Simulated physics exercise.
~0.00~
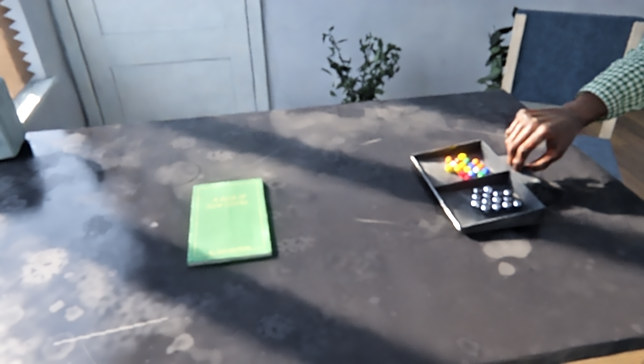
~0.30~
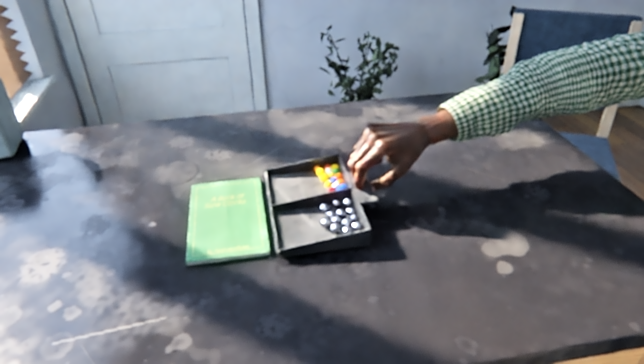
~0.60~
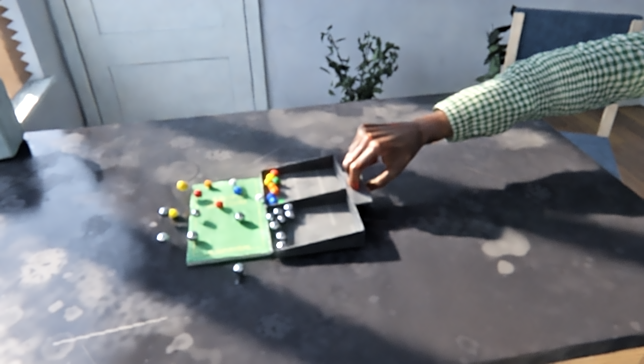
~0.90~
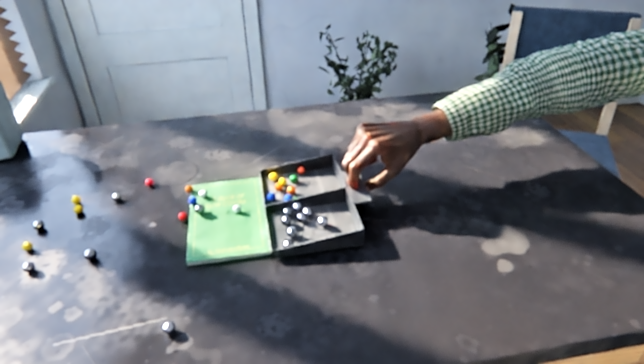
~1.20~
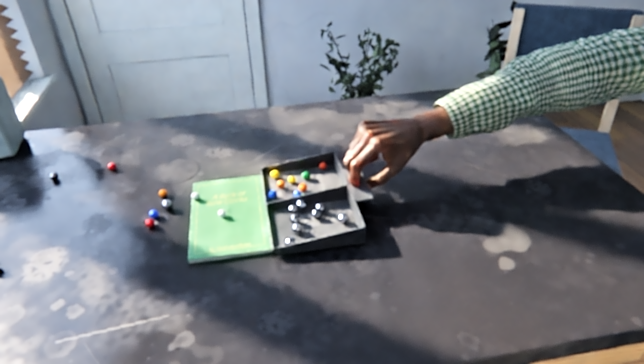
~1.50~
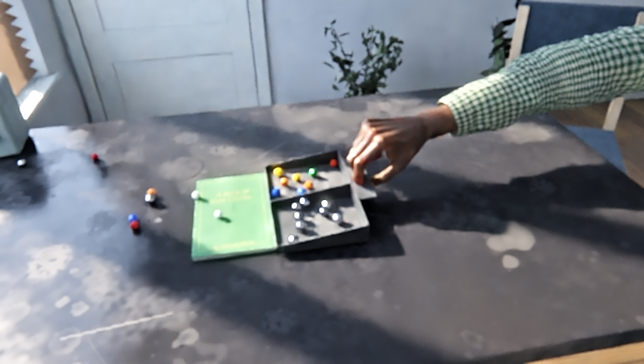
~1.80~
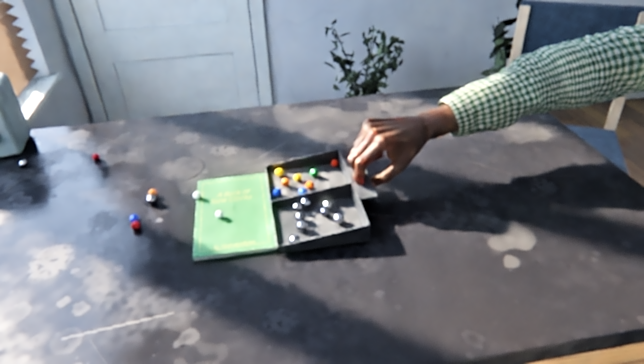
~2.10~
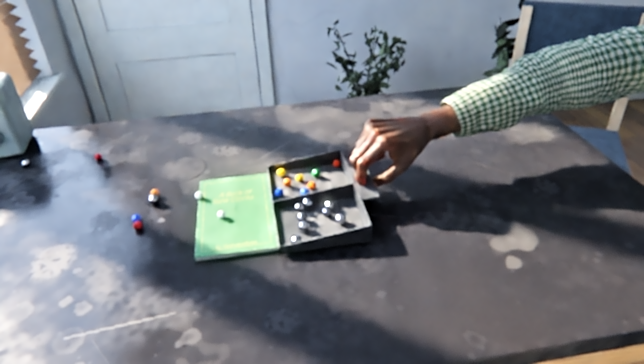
A black two-part tray of colorful and silvery balls, pushed left by a hand, stopped against a thin green book, and balls from both sections spilled over its front rim, some rolling away across the dark table while others stayed inside.
